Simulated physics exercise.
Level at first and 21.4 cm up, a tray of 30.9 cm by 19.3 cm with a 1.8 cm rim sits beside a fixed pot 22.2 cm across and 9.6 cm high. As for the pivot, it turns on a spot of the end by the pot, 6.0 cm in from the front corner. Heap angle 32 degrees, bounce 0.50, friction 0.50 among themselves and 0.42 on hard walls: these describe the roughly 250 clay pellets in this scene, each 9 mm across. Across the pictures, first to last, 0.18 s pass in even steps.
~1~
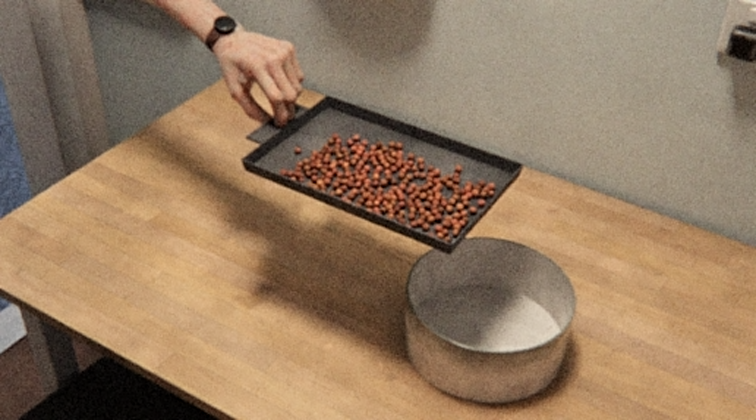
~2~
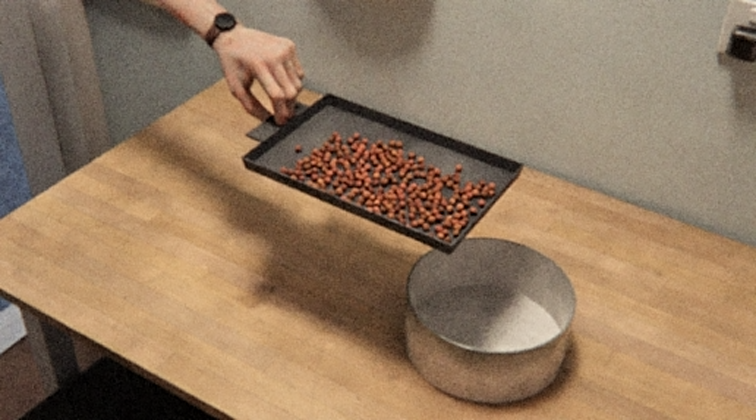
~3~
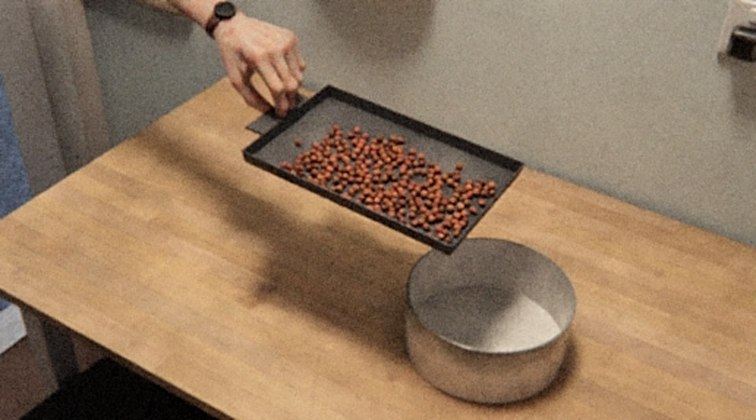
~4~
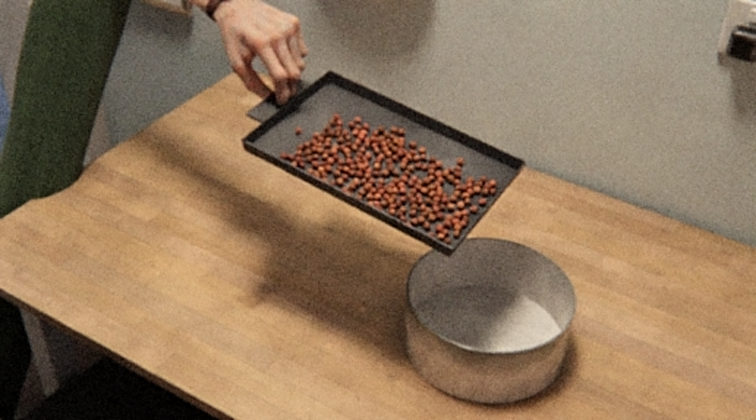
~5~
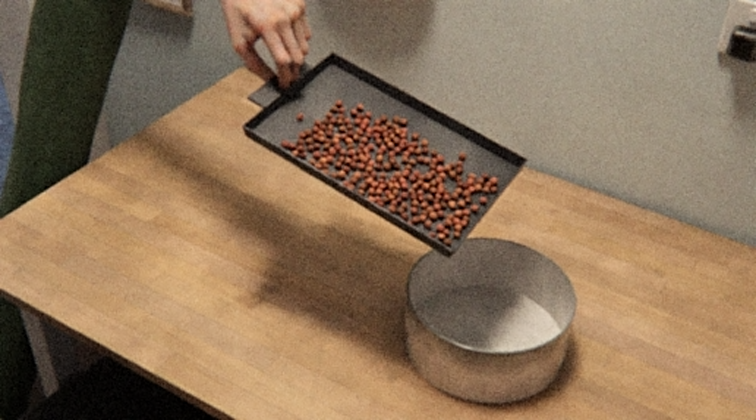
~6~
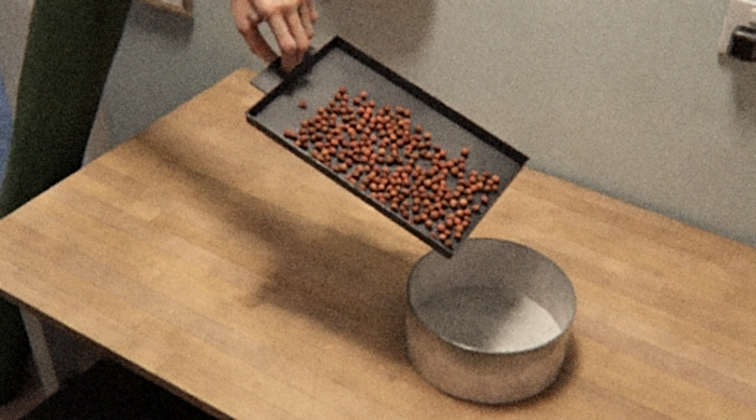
At the start, a hand wearing a dark watch holds a black tray of small reddish-brown pellets nearly level above a wooden table, beside a round metal pot. The hand slowly raises the left end, and the tray slopes more steeply down toward the pot while the pellets stay spread across it.
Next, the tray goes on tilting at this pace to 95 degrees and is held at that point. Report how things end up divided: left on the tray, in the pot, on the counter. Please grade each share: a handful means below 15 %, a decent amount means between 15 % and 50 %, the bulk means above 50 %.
Left on the tray: A handful, pot: The bulk, counter: A decent amount.
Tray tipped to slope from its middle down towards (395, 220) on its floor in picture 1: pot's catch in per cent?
Estimate: Near 40 per cent.
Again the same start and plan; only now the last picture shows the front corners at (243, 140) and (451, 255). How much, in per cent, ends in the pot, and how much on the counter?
Pot: 35, counter: 60.
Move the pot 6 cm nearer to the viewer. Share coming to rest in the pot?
Then roughly 95 percent would land in it.
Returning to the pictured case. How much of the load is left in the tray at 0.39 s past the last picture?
It's roughly 100 percent.
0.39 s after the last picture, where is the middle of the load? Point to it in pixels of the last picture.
Approximately (460, 215) in the final picture.
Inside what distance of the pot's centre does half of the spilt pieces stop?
Roughly 24 centimetres.
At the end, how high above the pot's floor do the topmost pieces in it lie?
About 2.0 centimetres.
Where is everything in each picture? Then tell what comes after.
The first picture shows tray tilt 0 degrees, front corners at (245, 159) and (451, 242); middle of the pieces at (384, 183); pot at (491, 290).
The second picture shows tray tilt 1 degrees, front corners at (245, 157) and (451, 243); middle of the pieces at (384, 182).
The third picture shows tray tilt 3 degrees, front corners at (245, 150) and (451, 244), lowest corner right front; middle of the pieces at (385, 179).
The fourth picture shows tray tilt 8 degrees, front corners at (245, 139) and (452, 246), lowest corner right front; middle of the pieces at (385, 173).
The fifth picture shows tray tilt 13 degrees, front corners at (246, 125) and (452, 248), lowest corner right front; middle of the pieces at (387, 166).
The sixth picture shows tray tilt 19 degrees, front corners at (248, 112) and (453, 251), lowest corner right front; middle of the pieces at (390, 160); pot at (492, 291).
Then, 0.23 s after the last picture, tilt 57 degrees; the tray holds 100 %, the pot 0 %.
Then, 0.39 s after the last picture, tilt 83 degrees; the tray holds 100 %, the pot 0 %.
Then, 0.67 s after the last picture, tilt 95 degrees; the tray holds 10 %, the pot 55 %.
In the end, tray 0 %, pot 70 %, counter 30 %.
